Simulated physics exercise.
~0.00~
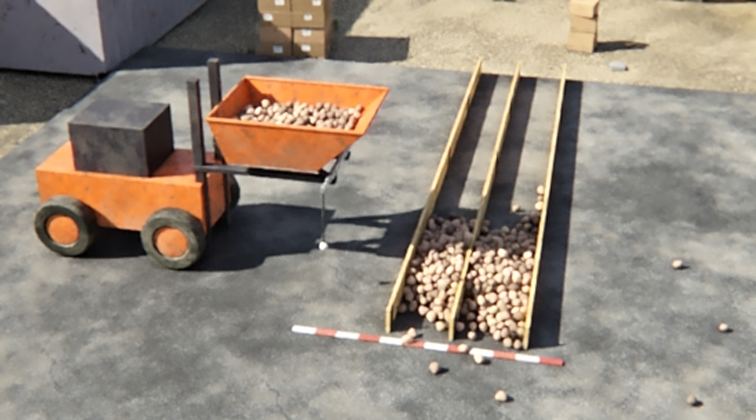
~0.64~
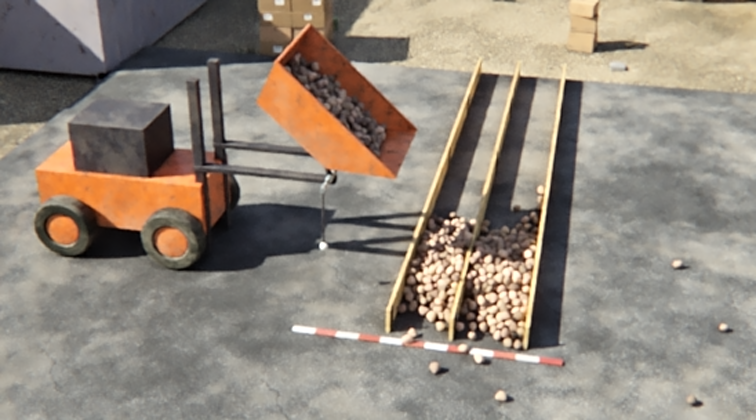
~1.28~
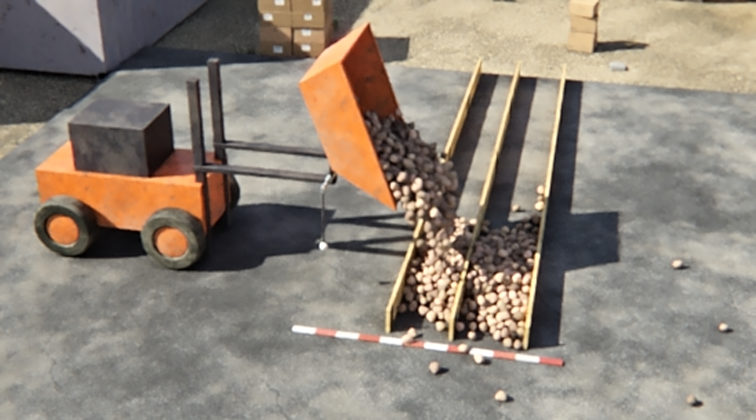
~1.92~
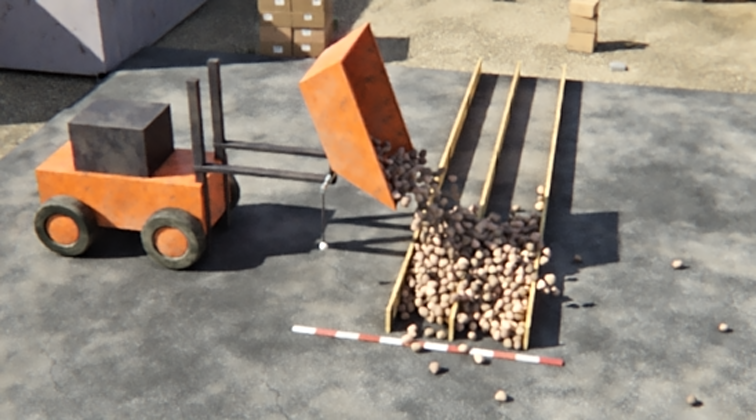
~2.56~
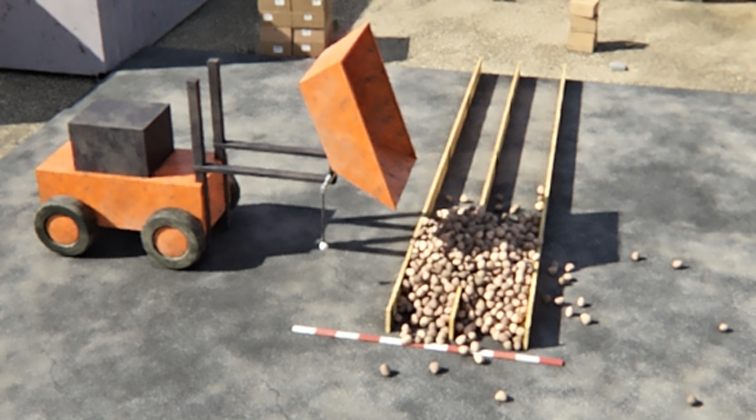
Orange forklift tipping its skip and pouring rounded cobbles onto an earlier pile between wooden boards, a few scattering to the right.
